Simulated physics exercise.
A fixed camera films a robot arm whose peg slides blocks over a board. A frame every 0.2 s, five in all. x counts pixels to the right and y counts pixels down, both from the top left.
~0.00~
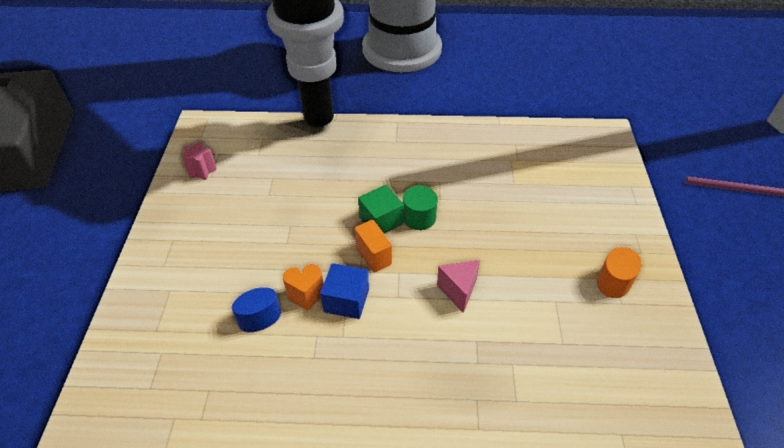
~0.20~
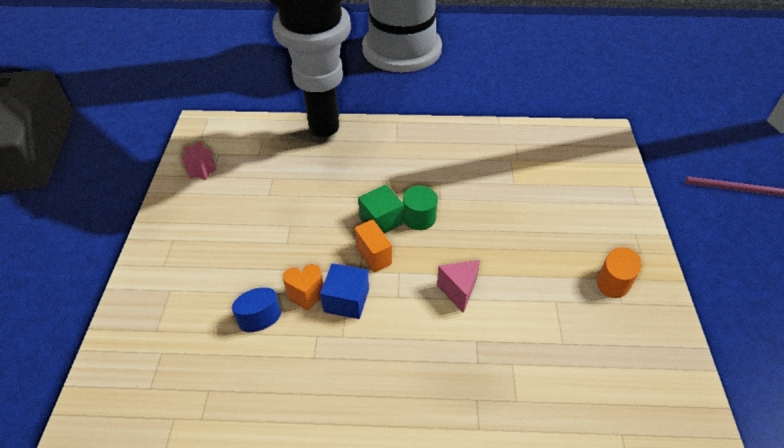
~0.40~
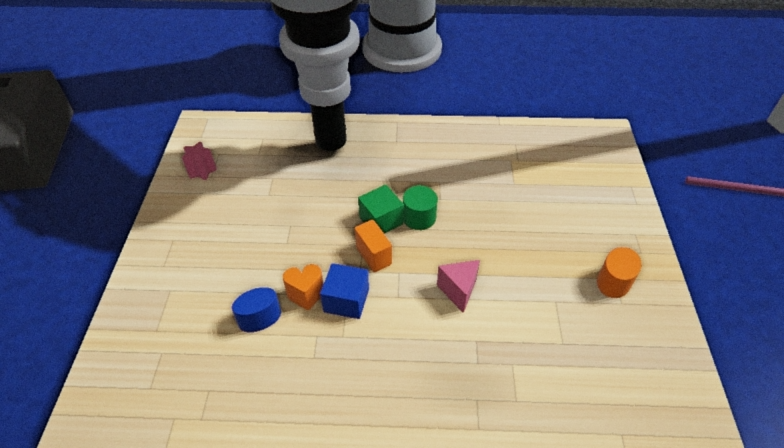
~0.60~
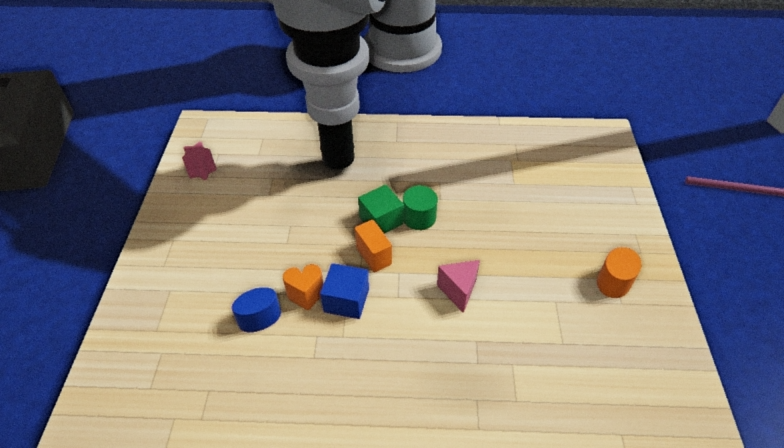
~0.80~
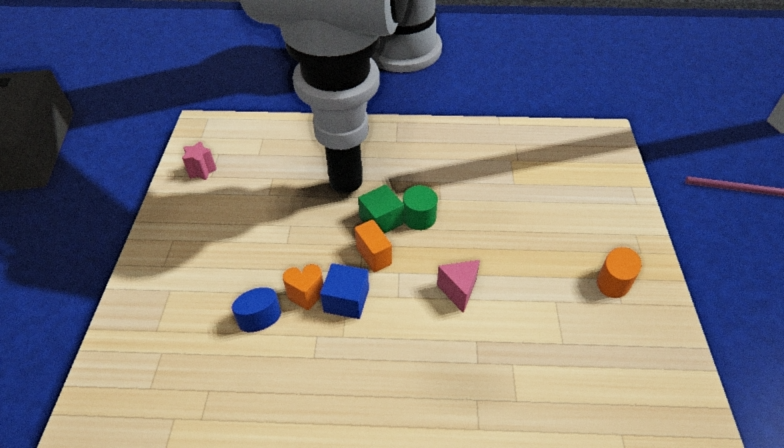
On a pale wooden board over a blue surface, colored blocks lie scattered, with a robot arm's dark peg near the back edge. The arm moves the peg steadily forward and slightly right, its shadow shifting across the board, until the peg is just behind the green square. The blocks stay still.
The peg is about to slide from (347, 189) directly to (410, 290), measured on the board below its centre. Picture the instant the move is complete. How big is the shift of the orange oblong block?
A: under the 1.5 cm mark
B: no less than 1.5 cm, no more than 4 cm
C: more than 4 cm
Correct choice: C.
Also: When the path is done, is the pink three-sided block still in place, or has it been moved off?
That block is going to be left alone.
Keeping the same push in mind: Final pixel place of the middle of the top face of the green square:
It ends at (431, 236).
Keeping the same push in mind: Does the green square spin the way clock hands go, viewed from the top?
No.
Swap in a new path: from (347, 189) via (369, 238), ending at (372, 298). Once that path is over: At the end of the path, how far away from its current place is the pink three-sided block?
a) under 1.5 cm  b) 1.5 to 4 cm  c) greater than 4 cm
Answer: A.
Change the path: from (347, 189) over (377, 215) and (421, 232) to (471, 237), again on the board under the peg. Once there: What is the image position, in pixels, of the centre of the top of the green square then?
It should be at (426, 242) by then.
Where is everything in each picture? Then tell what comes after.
Peg's lower end at (319, 118); orange oblong block at (373, 236); green square at (381, 200); pink three-sided block at (461, 273), in the first picture.
Peg at (324, 128); blocks still, in the second picture.
Peg at (331, 141); blocks still, in the third picture.
Peg at (339, 159); blocks still, in the fourth picture.
Peg at (346, 182); orange oblong block at (373, 236); green square at (381, 200); pink three-sided block at (461, 273), in the fifth picture.
On the path given first. One third of the way, peg at (367, 213); green square at (396, 215), turned 15° anticlockwise.
Two thirds of the way, peg at (388, 247); orange oblong block at (380, 266), turned 30° clockwise; green square at (425, 234), turned 65° anticlockwise.
At the end, peg at (410, 284); orange oblong block at (382, 298), turned 90° clockwise; green square at (431, 236), turned 80° anticlockwise; pink three-sided block still.
